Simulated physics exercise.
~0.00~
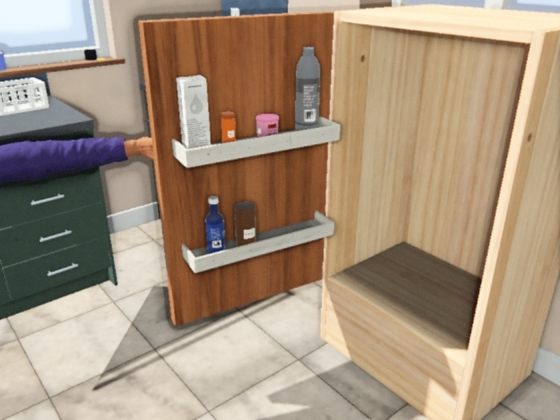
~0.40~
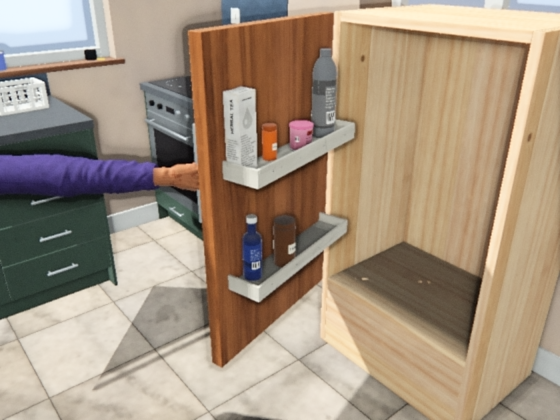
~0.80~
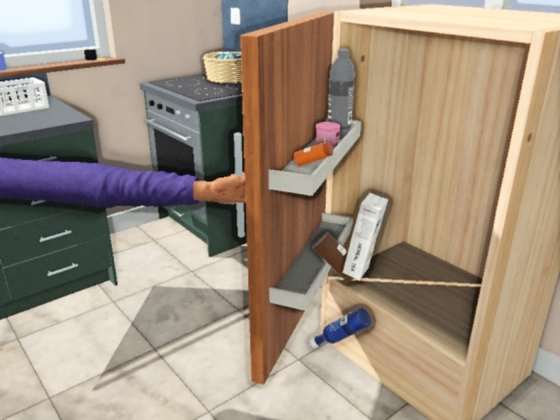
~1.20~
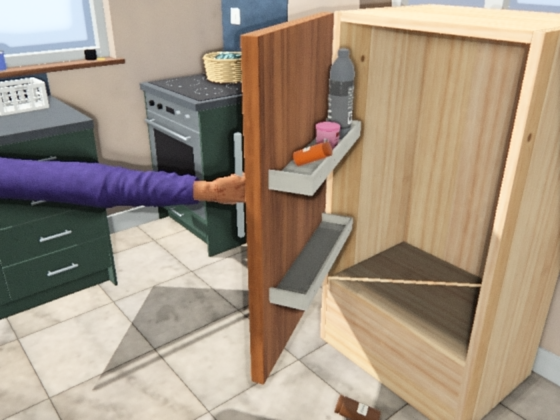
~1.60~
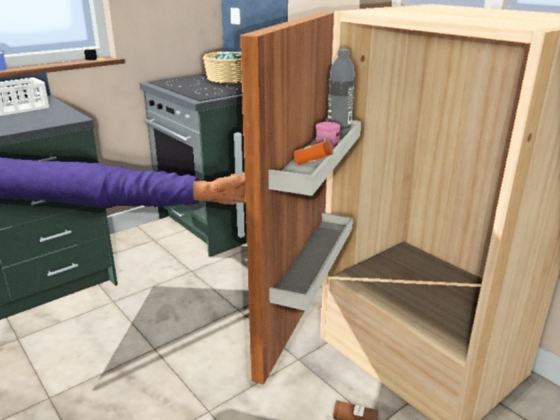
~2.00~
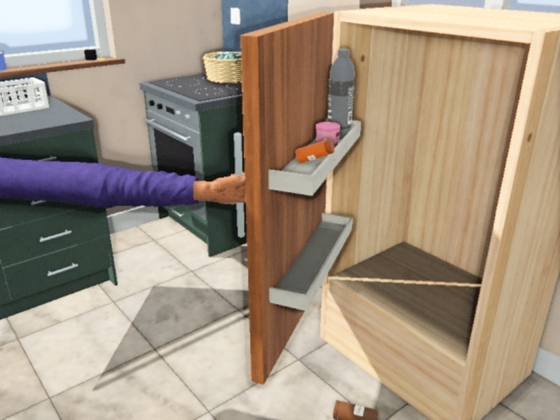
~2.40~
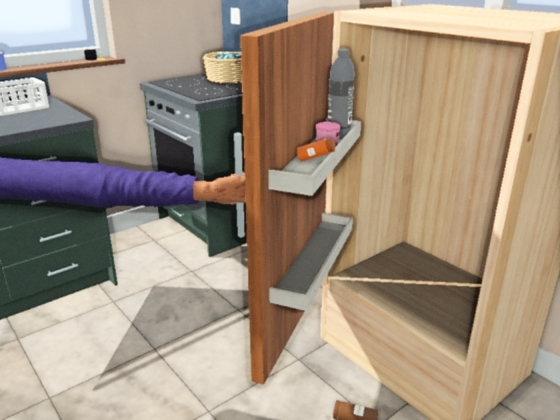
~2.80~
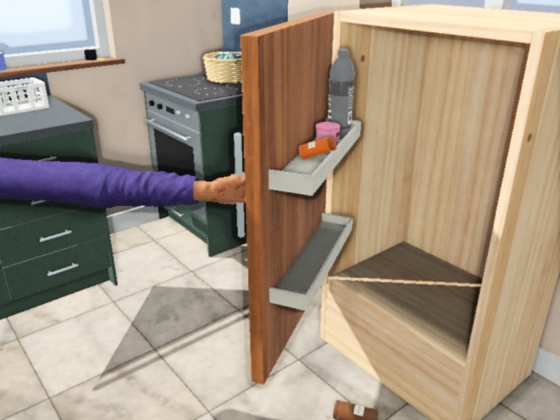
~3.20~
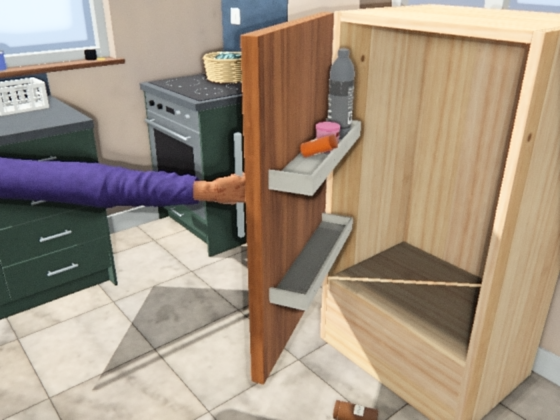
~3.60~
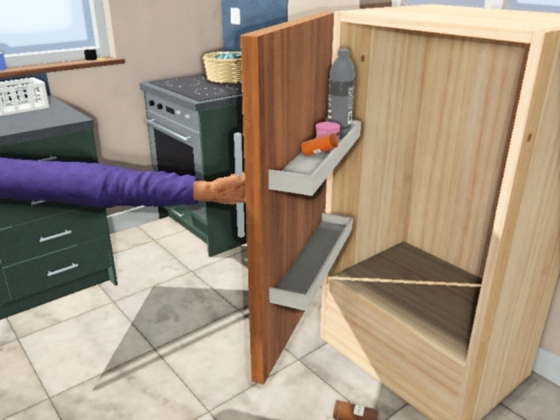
A wooden larder door pushed partway closed by a hand stops short, spilling the blue bottle, white carton and brown jar.
